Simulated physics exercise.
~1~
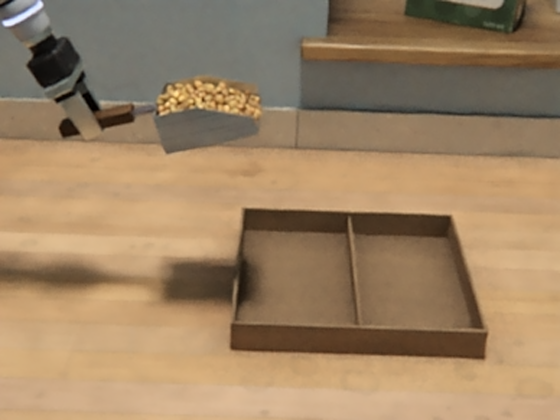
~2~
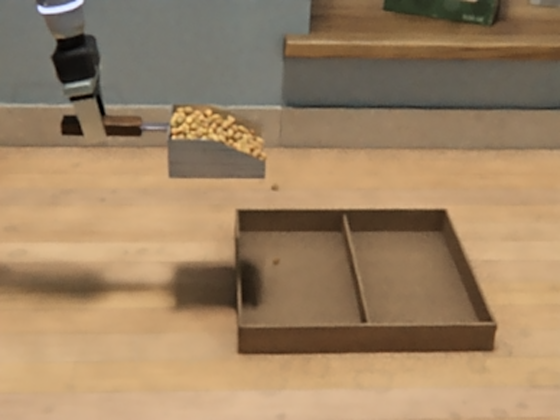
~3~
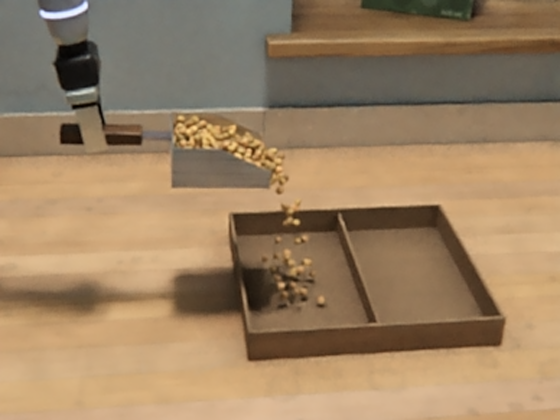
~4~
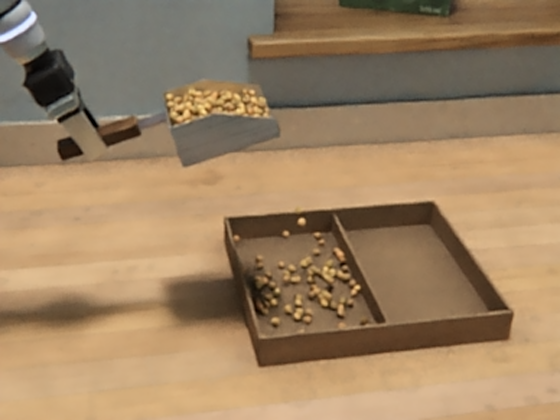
On a pale wooden tabletop, a robotic arm holds a grey scoop heaped with dried chickpeas to the left of and above a brown tray split into two parts by a wall. The arm lowers the scoop and tips it forward until it is nearly level, and the first chickpeas slip off the open front. More then spill over the edge in a thin stream, dropping and scattering into the tray's left part. The arm lifts the scoop and tilts it back, stopping the flow. Most of the load stays in the scoop, while a loose scatter lies in the left part and the right part remains empty.
